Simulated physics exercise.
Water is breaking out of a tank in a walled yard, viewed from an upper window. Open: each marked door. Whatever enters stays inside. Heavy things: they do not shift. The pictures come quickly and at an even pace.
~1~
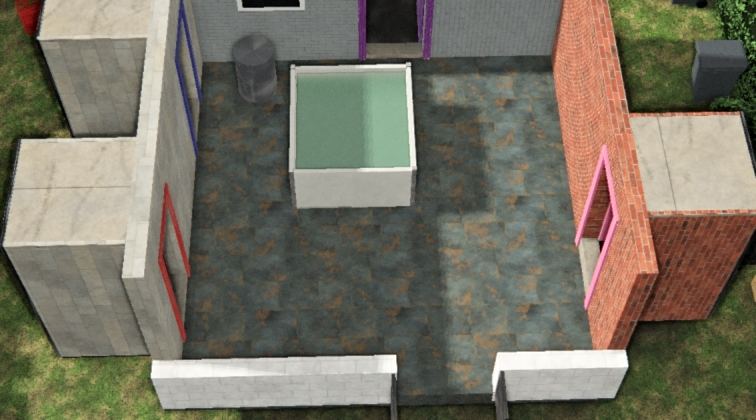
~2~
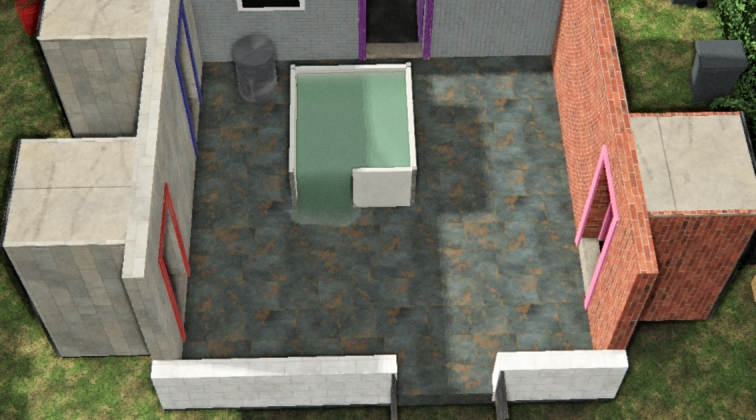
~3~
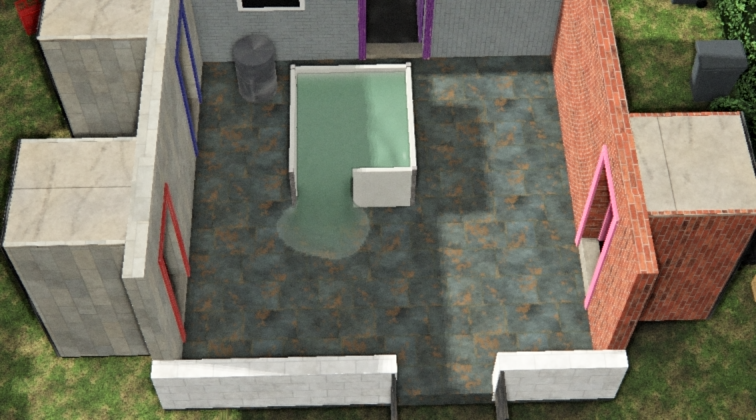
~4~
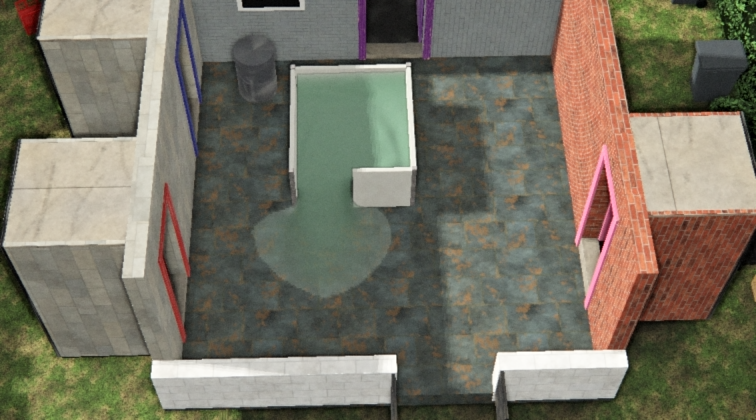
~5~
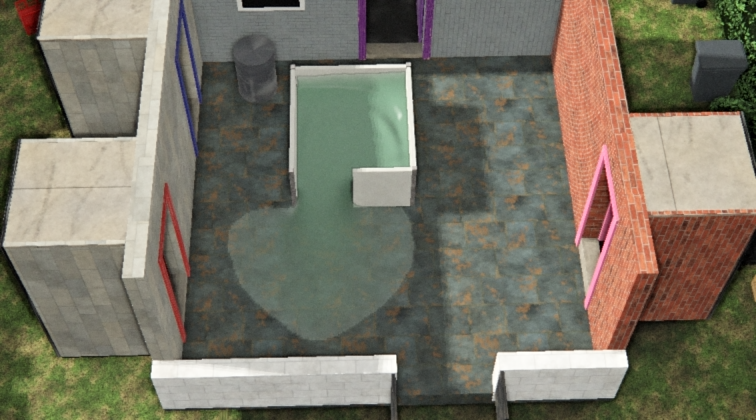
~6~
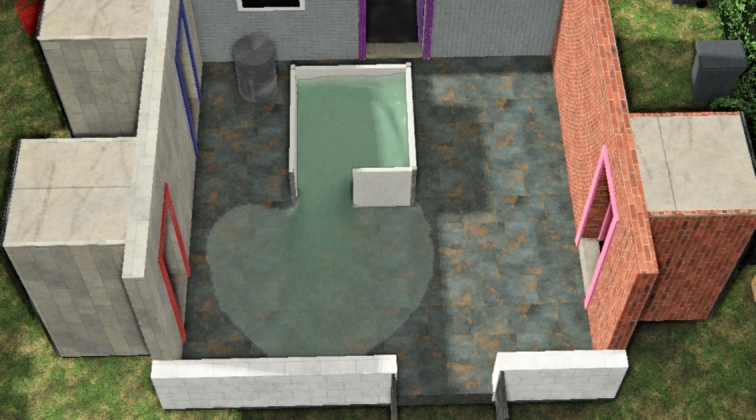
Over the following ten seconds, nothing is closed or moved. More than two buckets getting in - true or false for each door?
Pink door: False; purple door: False; blue door: False; red door: True.
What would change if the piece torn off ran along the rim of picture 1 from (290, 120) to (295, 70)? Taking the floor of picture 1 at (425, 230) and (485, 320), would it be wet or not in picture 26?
Still dry and Still dry.
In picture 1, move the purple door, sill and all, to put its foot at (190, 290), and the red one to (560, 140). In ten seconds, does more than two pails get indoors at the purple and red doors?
Purple door: Exceeds the limit. Red door: Falls short.
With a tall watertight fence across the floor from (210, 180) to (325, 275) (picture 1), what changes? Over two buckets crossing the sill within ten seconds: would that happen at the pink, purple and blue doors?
Pink door falls short, purple door falls short, blue door falls short.
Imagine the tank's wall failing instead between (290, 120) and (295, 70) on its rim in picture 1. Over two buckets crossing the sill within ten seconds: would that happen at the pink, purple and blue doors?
Going door by door, pink falls below the limit, then purple falls below the limit, then blue overflows.
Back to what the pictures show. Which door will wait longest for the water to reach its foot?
The purple-painted one.
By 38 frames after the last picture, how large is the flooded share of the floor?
Estimated share: About 75 %.
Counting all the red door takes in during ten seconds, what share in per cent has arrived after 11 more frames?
Close to 20 %.
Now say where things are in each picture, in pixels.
The first frame shows still water in the open tank at (352, 120).
In the second frame, the front is at (292, 210), out from the gap at (325, 194).
In the third frame, water pours out at (325, 194) and has run to (347, 251).
In the fourth frame, the front is at (313, 289), out from the gap at (325, 195).
In the fifth frame, water pours out at (325, 195) and has run to (304, 332).
In the sixth frame, the front is at a hidden place, out from the gap at (325, 195).
A moment on, water covers 35 % of the floor; the pink door not reached, the purple door not reached, the blue door not reached, the red door wet at the sill, nothing in.
Next, water covers 35 % of the floor; the pink door not reached, the purple door not reached, the blue door not reached, the red door over two buckets in.
Then, water covers 45 % of the floor; the pink door wet at the sill, nothing in, the purple door not reached, the blue door not reached, the red door over two buckets in.
Later, water covers 75 % of the floor; the pink door wet at the sill, nothing in, the purple door wet at the sill, nothing in, the blue door wet at the sill, nothing in, the red door far over two buckets in.
In the end, water covers 95 % of the floor; the pink door wet at the sill, nothing in, the purple door under two buckets in, the blue door wet at the sill, nothing in, the red door far over two buckets in.
